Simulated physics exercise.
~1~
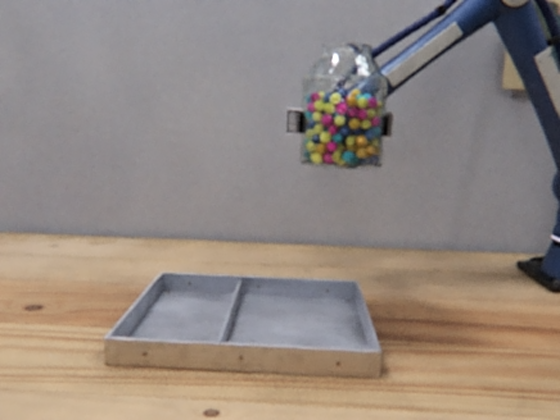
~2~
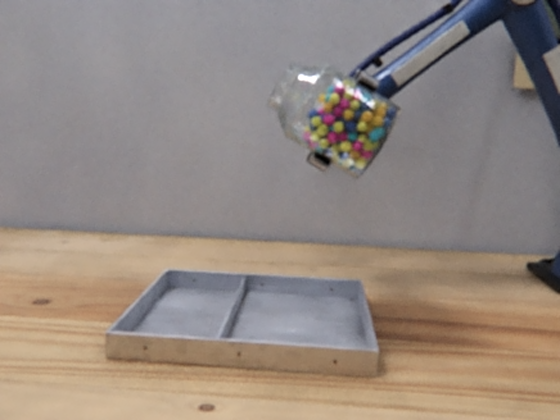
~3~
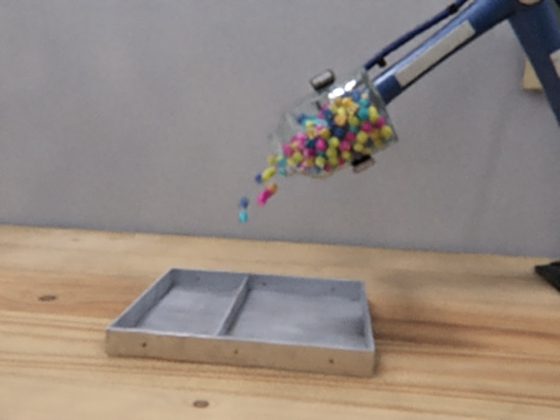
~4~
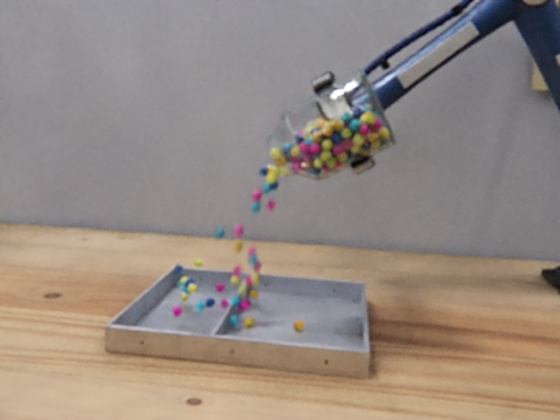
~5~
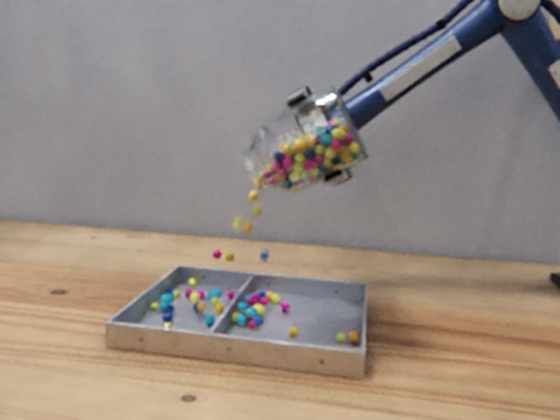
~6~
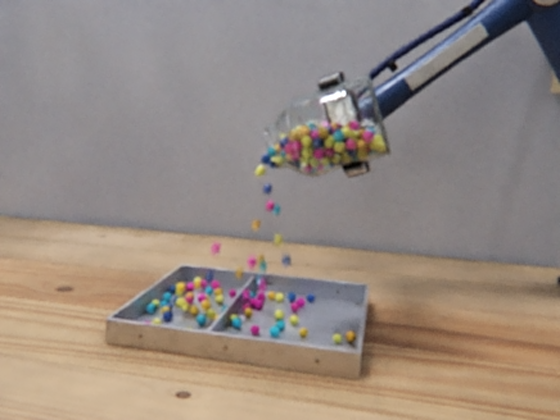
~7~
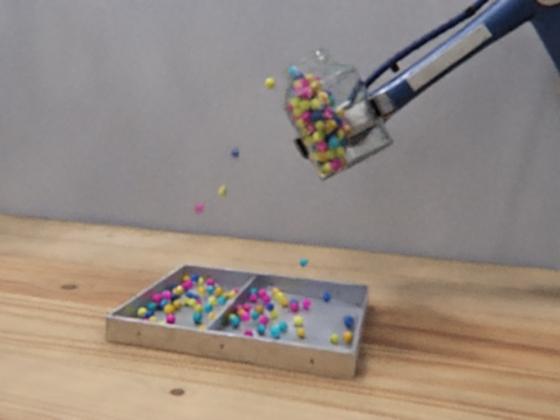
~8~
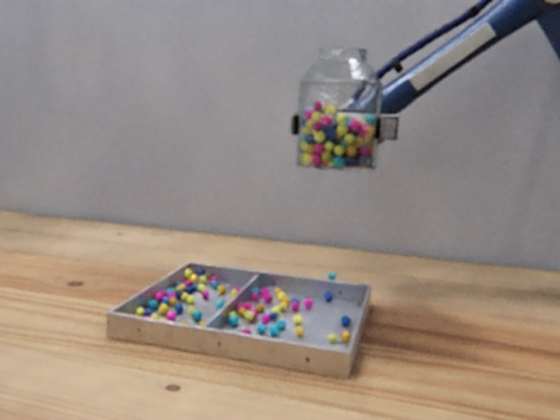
A robot arm tips a jar, spills some colourful sweets into a divided tray, then rights it.
